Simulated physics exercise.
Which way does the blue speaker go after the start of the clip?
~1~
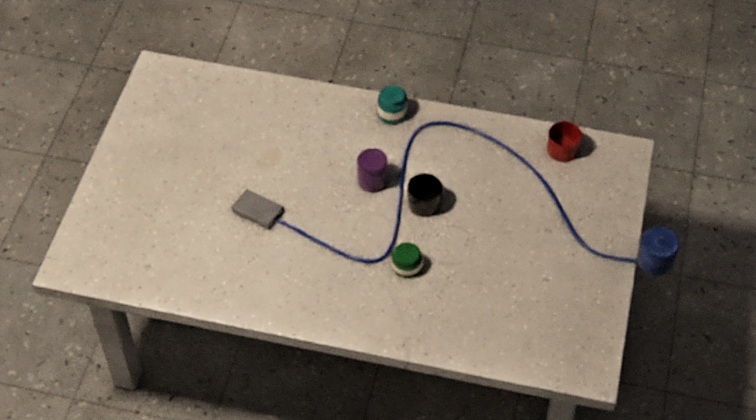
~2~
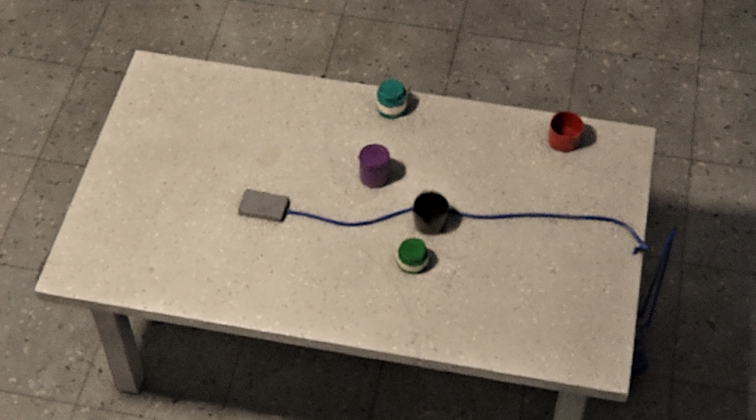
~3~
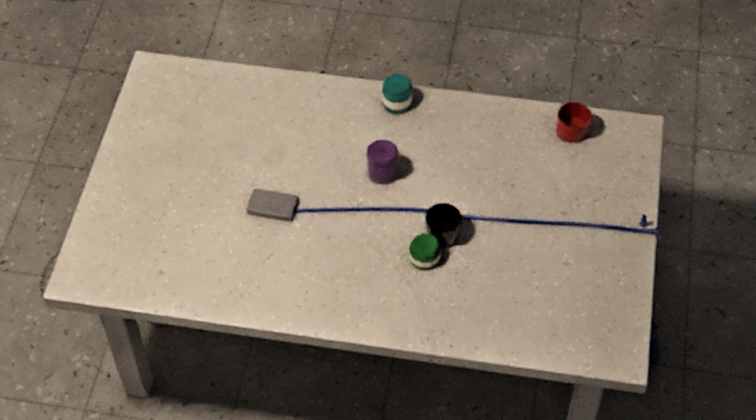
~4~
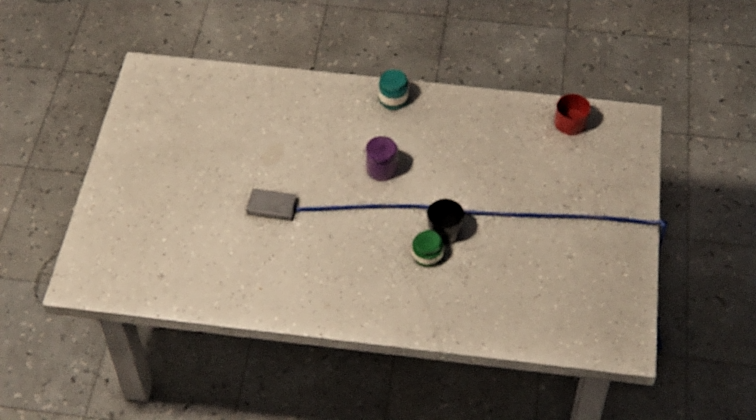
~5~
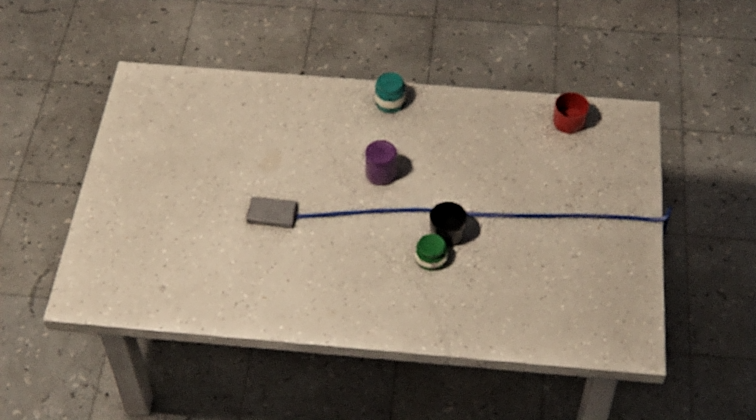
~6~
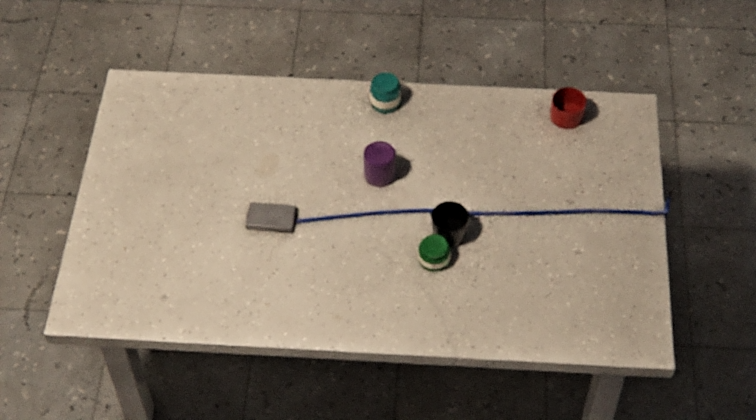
It moves down, dropping past the right edge of the table.
